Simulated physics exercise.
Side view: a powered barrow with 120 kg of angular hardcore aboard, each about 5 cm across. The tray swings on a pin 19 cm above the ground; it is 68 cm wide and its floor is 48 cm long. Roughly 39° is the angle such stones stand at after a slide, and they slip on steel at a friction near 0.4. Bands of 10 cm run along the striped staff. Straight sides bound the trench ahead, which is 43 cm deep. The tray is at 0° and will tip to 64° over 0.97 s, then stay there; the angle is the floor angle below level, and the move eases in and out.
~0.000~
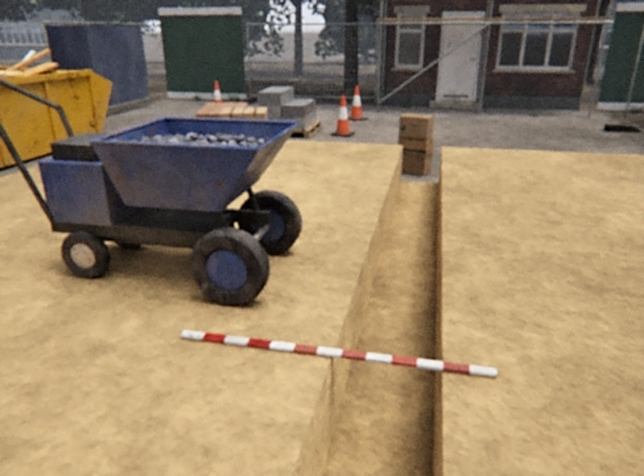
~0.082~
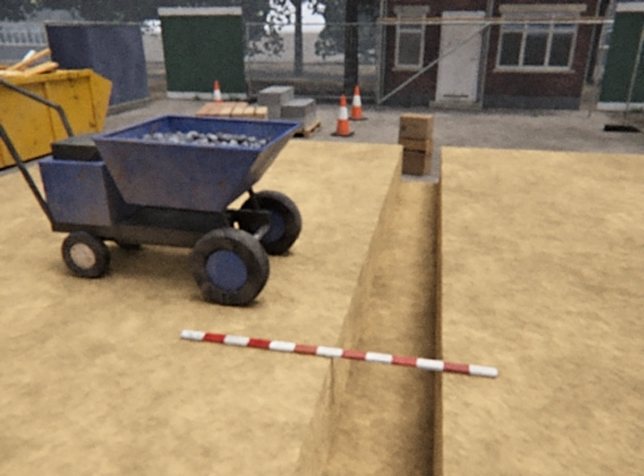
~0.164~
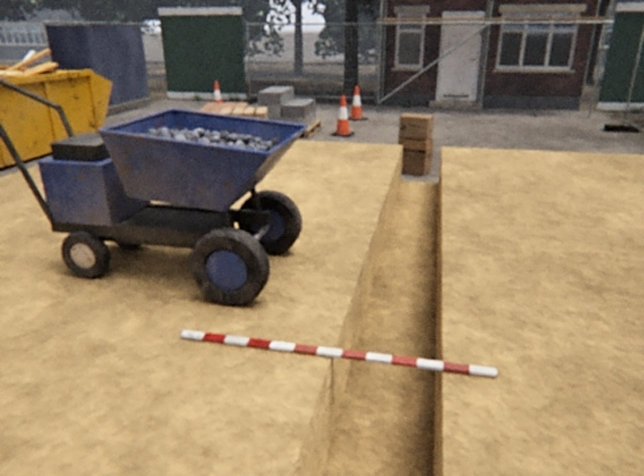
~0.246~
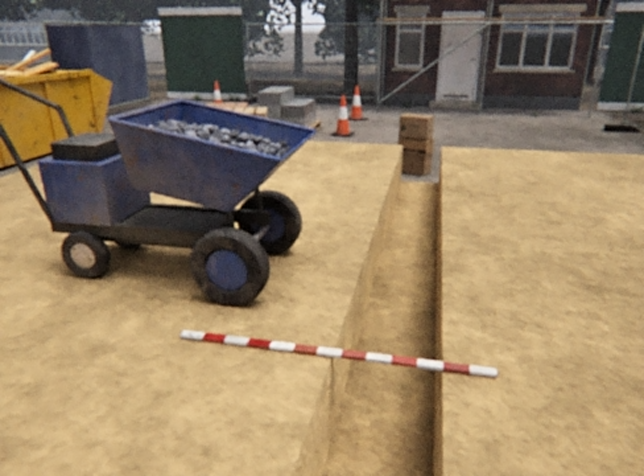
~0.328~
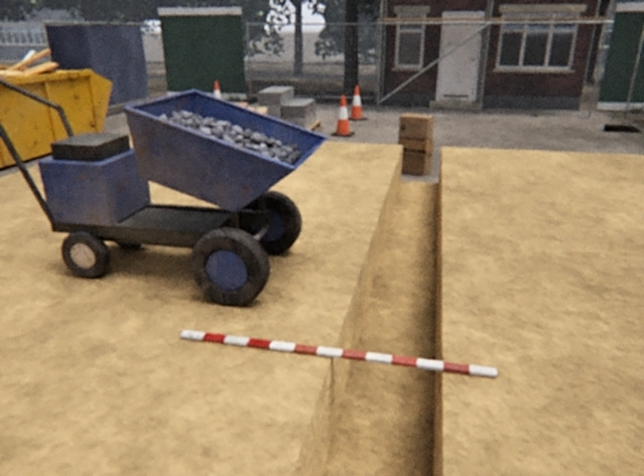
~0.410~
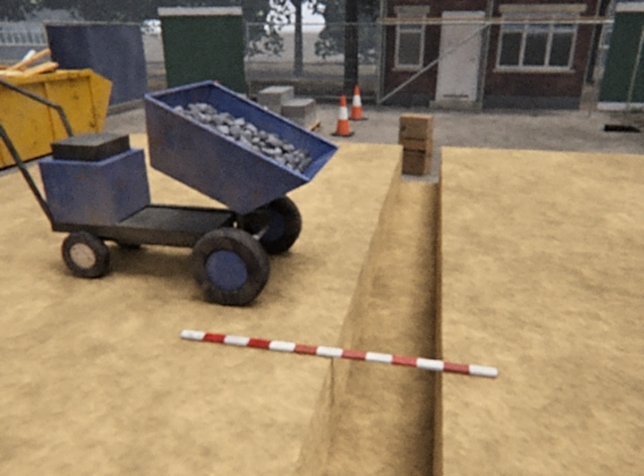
On a building site, a blue powered barrow steadily tilts its stone-filled tray toward the right.
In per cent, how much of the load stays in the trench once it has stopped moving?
I would say about 40 per cent.
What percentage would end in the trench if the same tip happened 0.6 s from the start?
Near 50 per cent.
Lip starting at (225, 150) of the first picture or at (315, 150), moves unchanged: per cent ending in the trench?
About 35 and 20 per cent.
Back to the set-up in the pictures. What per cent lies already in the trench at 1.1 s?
10 per cent, give or take.
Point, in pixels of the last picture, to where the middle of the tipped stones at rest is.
The middle should be near (403, 361).
After 0.7 s the floor is at 54°; 100 % in the tray; the foremost stones are at (337, 215).
After 1.1 s the floor is at 64°; 90 % in the tray, 10 % in the trench; the foremost stones are at (422, 311).
After 1.4 s the floor is at 64°; 71 % in the tray, 28 % in the trench, 1 % past the trench; the foremost stones are at (459, 311).
After 3.4 s the floor is at 64°; 59 % in the tray, 40 % in the trench, 1 % past the trench; the foremost stones are at (467, 314).
